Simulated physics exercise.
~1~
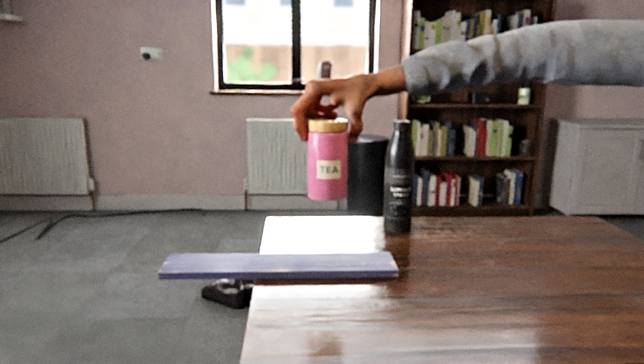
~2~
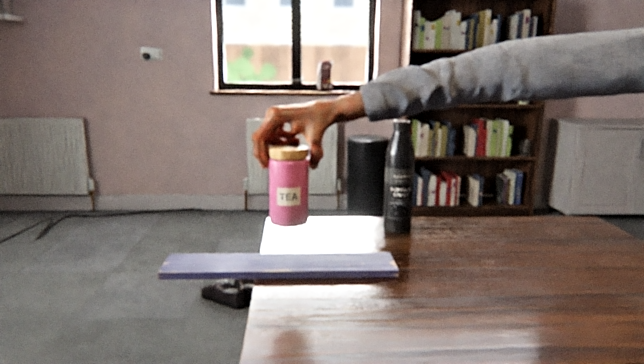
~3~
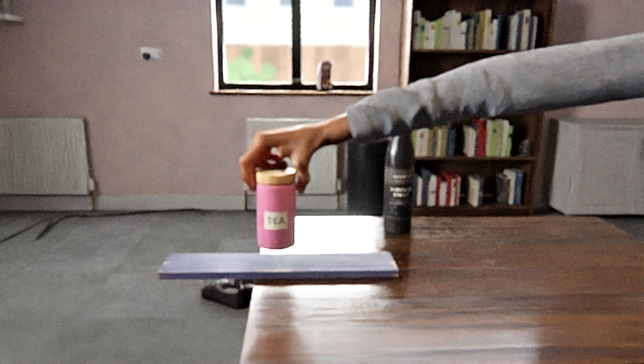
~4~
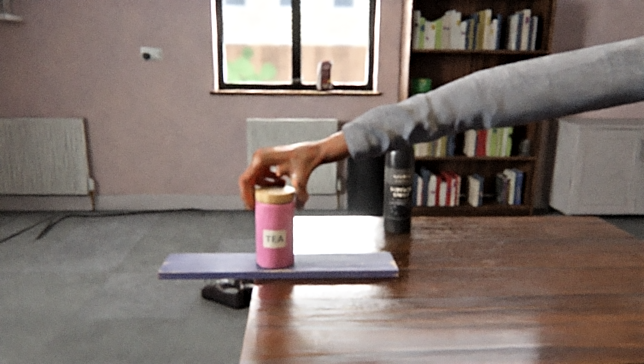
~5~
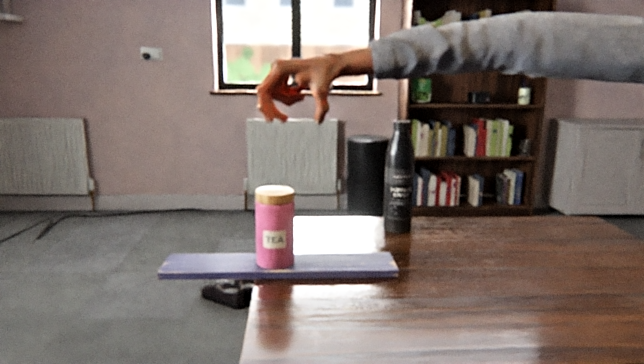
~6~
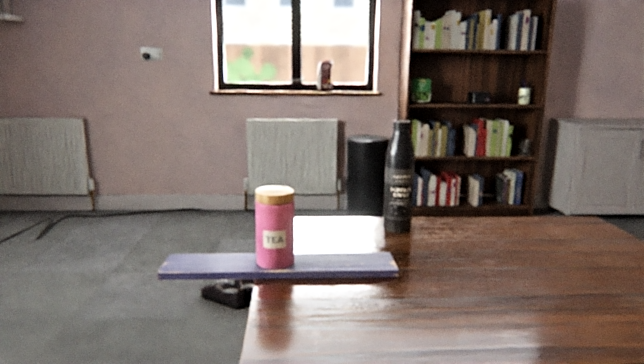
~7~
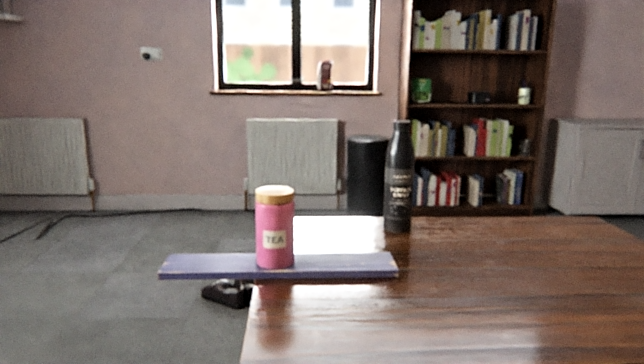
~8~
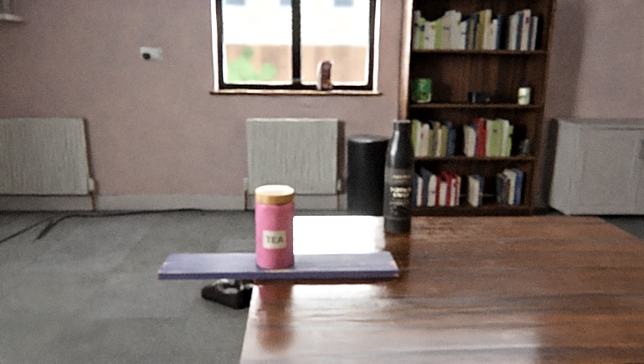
The video shows a hand lowering a pink tea jar, moving left and down, onto a blue board that juts over the edge of a wooden table near a black bottle. The hand lets go and withdraws, and the jar stays upright on the still board.
